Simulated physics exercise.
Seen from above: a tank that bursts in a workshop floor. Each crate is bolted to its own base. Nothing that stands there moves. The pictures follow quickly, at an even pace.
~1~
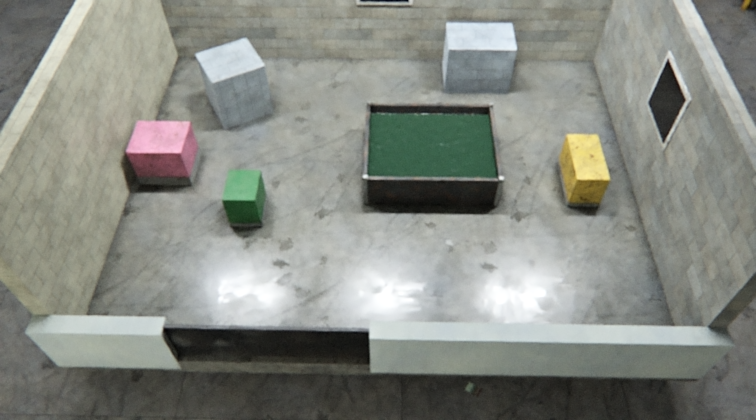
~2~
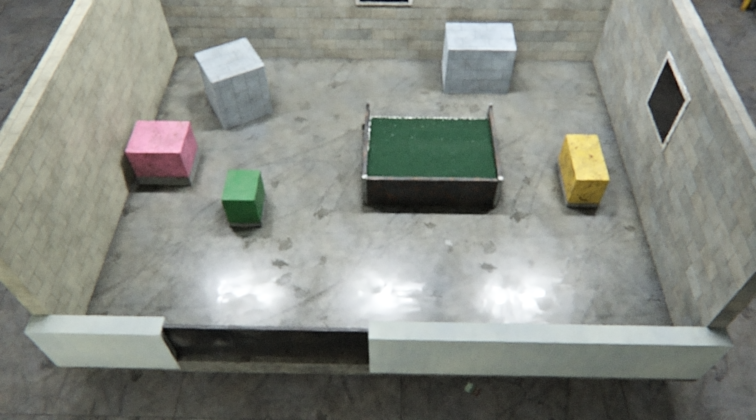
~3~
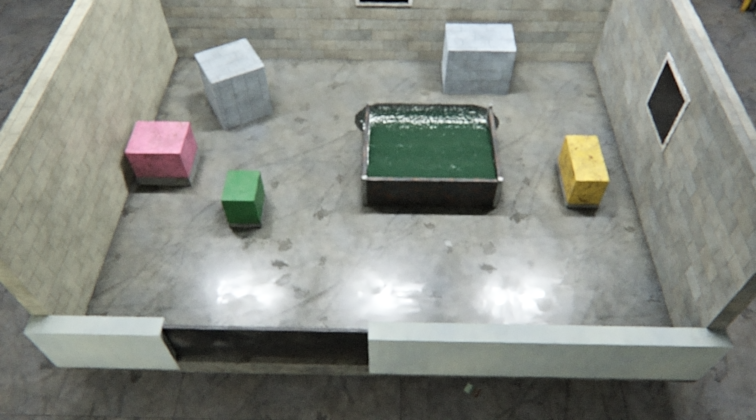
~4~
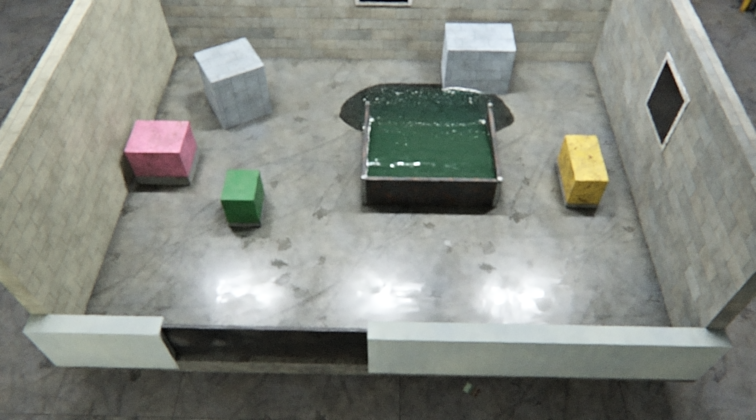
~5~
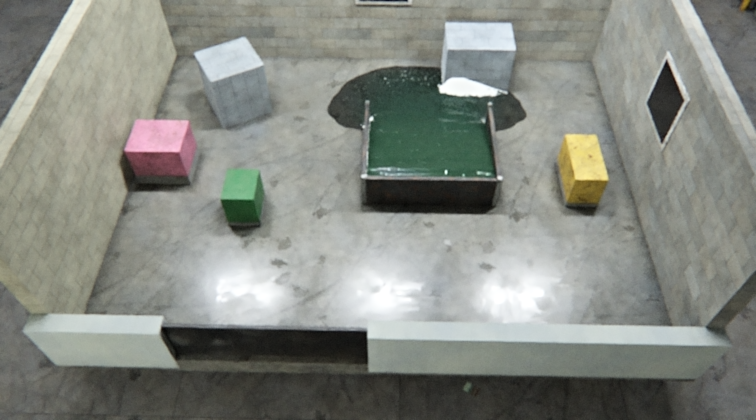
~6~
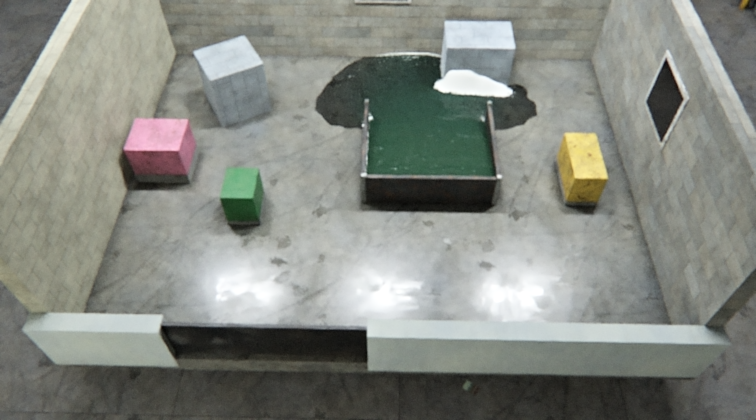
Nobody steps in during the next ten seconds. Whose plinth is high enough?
The yellow crate is soaked; the green crate is soaked; the pink crate keeps dry.
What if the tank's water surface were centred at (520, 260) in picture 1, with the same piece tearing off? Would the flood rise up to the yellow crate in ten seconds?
Then: The yellow crate is soaked.
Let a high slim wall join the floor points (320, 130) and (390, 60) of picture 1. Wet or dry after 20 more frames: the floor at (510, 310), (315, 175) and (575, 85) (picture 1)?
In that order: Dry, under water, awash.
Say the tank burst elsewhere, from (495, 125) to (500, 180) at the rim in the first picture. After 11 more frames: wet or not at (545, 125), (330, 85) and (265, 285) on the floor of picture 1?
As listed: Under water, not flooded, not flooded.
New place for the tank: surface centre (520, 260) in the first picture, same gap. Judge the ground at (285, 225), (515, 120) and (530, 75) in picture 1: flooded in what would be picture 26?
As listed: Clear, wet, wet.
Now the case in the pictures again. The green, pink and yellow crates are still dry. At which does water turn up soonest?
I say the yellow-painted one.
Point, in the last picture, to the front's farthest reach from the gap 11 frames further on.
I would point to (214, 56).
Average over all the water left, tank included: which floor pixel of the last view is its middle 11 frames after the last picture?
I would point to (422, 103).
A moment on, water covers 15 % of the floor; the yellow crate not reached, the green crate not reached, the pink crate not reached.
Next, water covers 25 % of the floor; the yellow crate not reached, the green crate not reached, the pink crate not reached.
Then, water covers 40 % of the floor; the yellow crate water round its plinth, the green crate not reached, the pink crate water round its plinth.
Later, water covers 60 % of the floor; the yellow crate water round its plinth, the green crate water round its plinth, the pink crate water round its plinth.
In the end, water covers 90 % of the floor; the yellow crate was topped, the green crate was topped, the pink crate stayed above the water.
